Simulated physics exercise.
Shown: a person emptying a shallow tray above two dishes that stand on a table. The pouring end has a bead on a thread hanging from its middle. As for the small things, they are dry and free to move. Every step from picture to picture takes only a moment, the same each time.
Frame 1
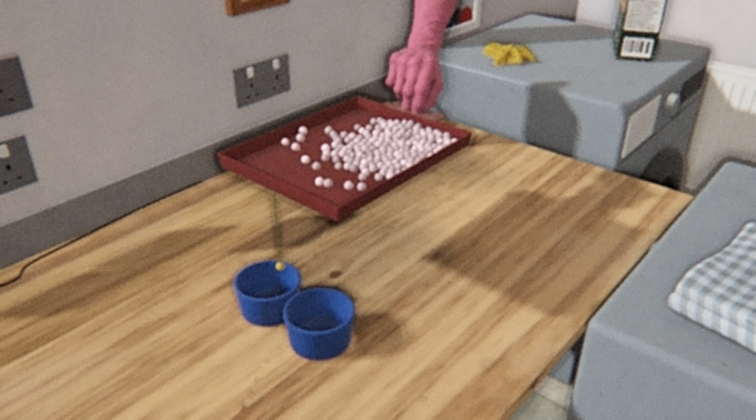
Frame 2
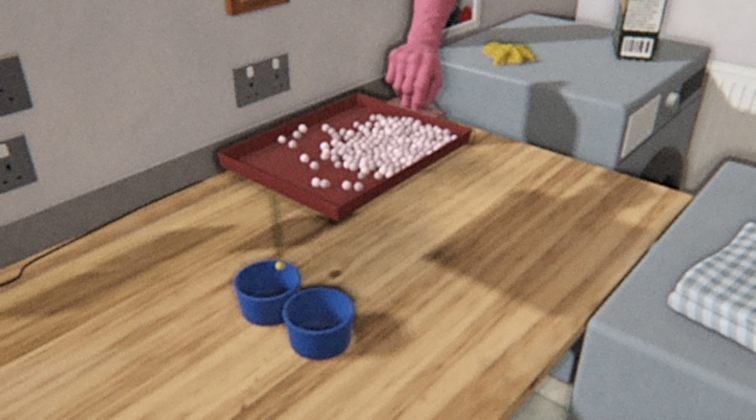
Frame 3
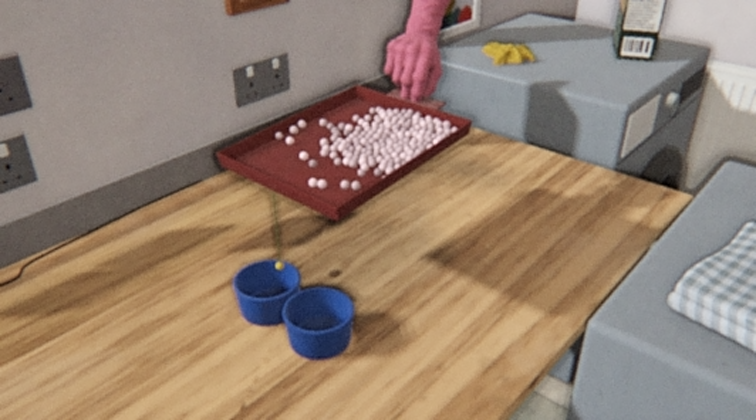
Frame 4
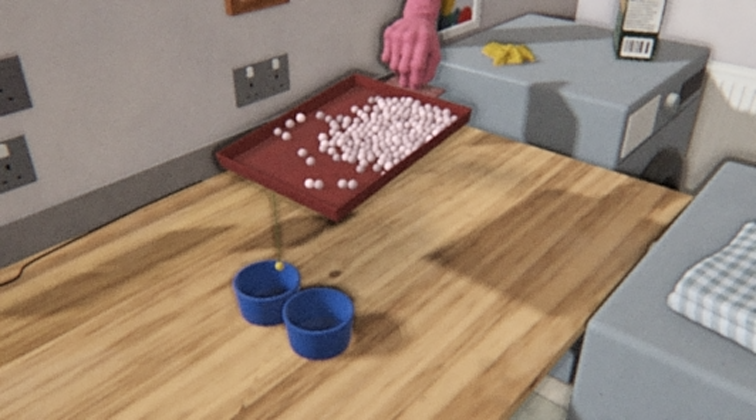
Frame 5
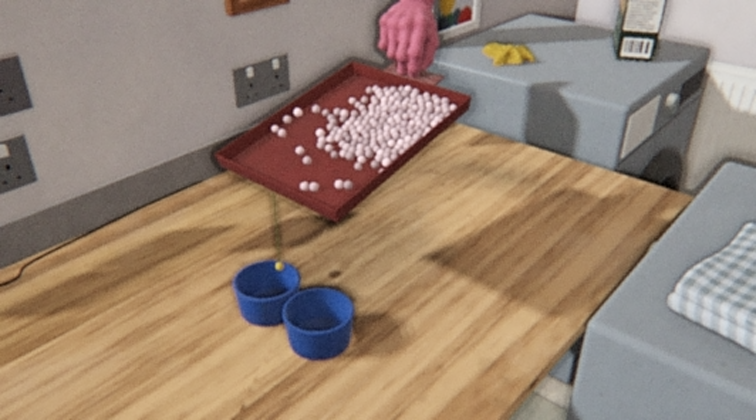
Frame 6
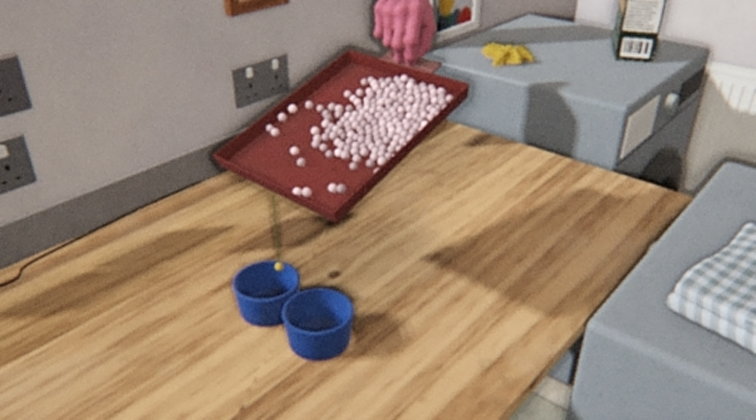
A pink hand raises the far end of a red tray of pale beads, tilting it.
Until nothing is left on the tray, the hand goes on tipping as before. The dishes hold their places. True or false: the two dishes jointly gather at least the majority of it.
False, they gather a minority.
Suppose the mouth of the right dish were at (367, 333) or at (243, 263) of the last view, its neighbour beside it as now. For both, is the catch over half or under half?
Taking the tries in order: A minor share, followed by a minor share.
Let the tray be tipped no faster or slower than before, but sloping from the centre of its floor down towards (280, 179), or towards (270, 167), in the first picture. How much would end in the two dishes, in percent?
10 % then 0 %, roughly.
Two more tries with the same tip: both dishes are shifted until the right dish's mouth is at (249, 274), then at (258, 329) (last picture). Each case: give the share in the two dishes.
You'd end up with around 10 per cent and then around 30 per cent.
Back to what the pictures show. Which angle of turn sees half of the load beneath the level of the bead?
Angle: Approx. 100 degrees.
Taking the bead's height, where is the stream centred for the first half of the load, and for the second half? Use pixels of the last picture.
Near (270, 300) to start, and near (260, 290) afterwards.
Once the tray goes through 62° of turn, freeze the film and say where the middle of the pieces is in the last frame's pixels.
Roughly (290, 188).
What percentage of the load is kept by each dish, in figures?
Left dish: 10 %, right dish: 20 %.
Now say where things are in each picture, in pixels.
Corners of the pouring end at (221, 153) and (337, 206), level; middle of the load at (390, 149), sugar pearls; left dish at (244, 307); right dish at (295, 339); bead on its thread at (280, 266), in the first picture.
Corners of the pouring end at (220, 153) and (337, 206), level; middle of the load at (390, 147), in the second picture.
Corners of the pouring end at (220, 153) and (336, 206), tipped barely, level across its low end; middle of the load at (389, 141), a small part on the move, in the third picture.
Corners of the pouring end at (219, 153) and (335, 207), tipped a little, level across its low end; middle of the load at (389, 133), a small part on the move, in the fourth picture.
Corners of the pouring end at (218, 154) and (335, 209), tipped a little, level across its low end; middle of the load at (387, 126), a small part on the move, in the fifth picture.
Corners of the pouring end at (216, 155) and (333, 210), tipped clearly, level across its low end; middle of the load at (383, 120), most on the move; left dish at (243, 307); right dish at (294, 340), in the sixth picture.
Soon after the last picture, tray tipped steeply; most on the tray; a stray few in the right dish; a small part outside both; a small part in the air.
A little later, tray tipped past a quarter turn; about a quarter on the tray; a small part in the right dish; a small part in the left dish; about a quarter outside both; about a third in the air.
Later still, tray tipped past a quarter turn; about a quarter in the right dish; a small part in the left dish; most outside both.
By the end, tray tipped past a quarter turn; about a quarter in the right dish; a small part in the left dish; most outside both.
